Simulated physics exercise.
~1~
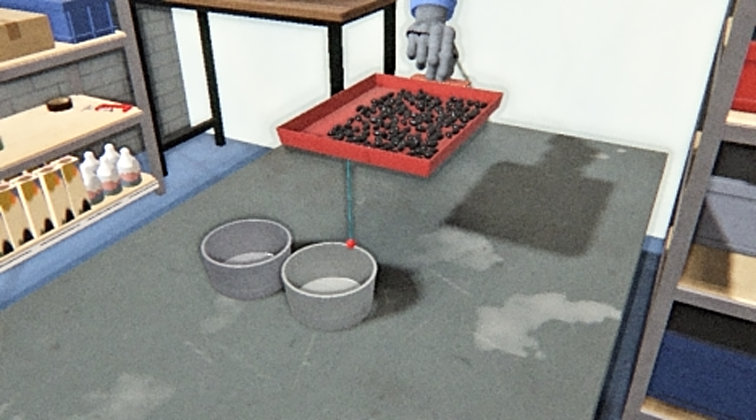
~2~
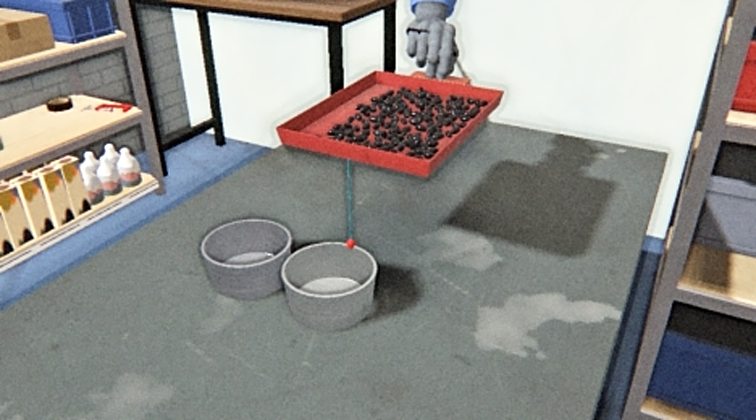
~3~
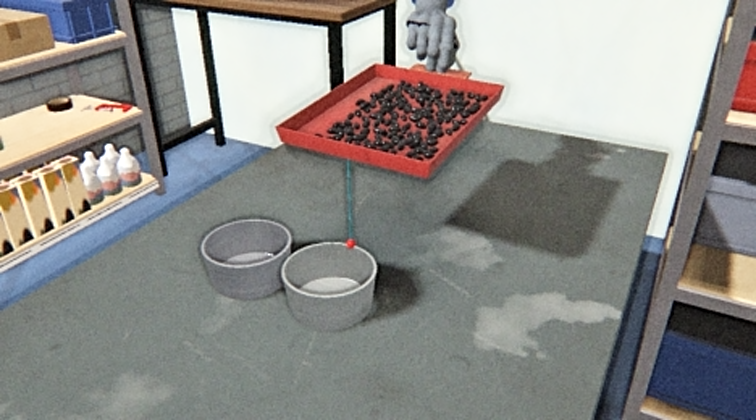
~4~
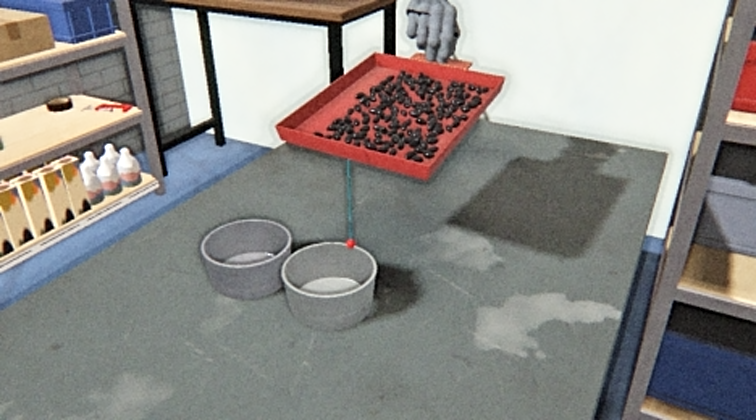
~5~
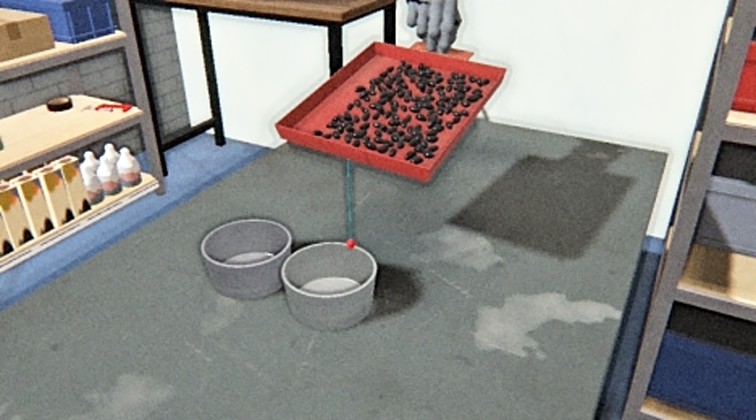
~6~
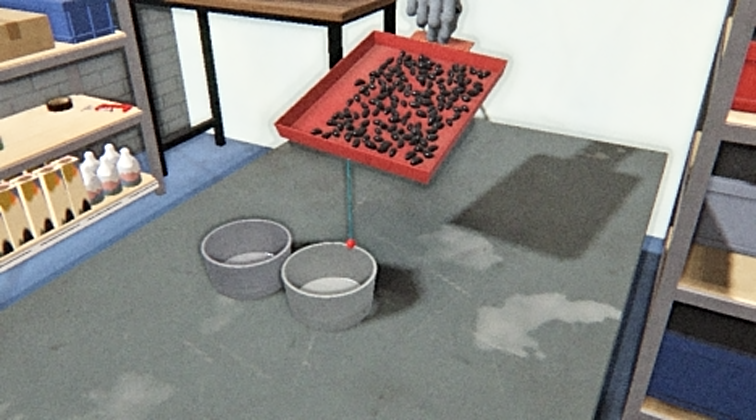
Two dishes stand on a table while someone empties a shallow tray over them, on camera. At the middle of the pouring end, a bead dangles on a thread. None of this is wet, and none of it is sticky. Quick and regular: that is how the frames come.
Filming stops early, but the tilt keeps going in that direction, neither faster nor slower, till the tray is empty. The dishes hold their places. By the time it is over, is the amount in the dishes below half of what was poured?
Yes, most of the load misses the dishes.
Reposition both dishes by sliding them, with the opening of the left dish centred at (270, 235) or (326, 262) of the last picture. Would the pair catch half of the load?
At place one the minor share; at place two the bulk.
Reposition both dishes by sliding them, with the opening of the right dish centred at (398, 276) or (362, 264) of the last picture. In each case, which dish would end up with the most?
In the first try it's the one on the right, and in the second it's the one on the right.
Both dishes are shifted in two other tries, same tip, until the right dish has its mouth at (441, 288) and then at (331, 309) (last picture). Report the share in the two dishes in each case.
The first position comes out at 70 per cent, the other at 20 per cent.
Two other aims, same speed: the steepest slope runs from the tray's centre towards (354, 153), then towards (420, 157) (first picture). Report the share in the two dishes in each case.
50 % then 10 %, roughly.
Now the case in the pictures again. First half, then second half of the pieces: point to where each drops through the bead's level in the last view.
Roughly at (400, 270) first, and then at (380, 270).
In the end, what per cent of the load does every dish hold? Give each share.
Left dish: Around 0 in a hundred; right dish: Around 20 in a hundred.
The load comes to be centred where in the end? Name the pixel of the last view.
The centre comes to rest close to (401, 326).
Soon after the last picture, tray tipped steeply; all on the tray.
A little later, tray tipped right over; nearly all on the tray; a stray few in the air.
Later still, tray tipped past a quarter turn; about a quarter in the right dish; most outside both.
At rest, tray tipped past a quarter turn; about a quarter in the right dish; none in the left dish; most outside both.
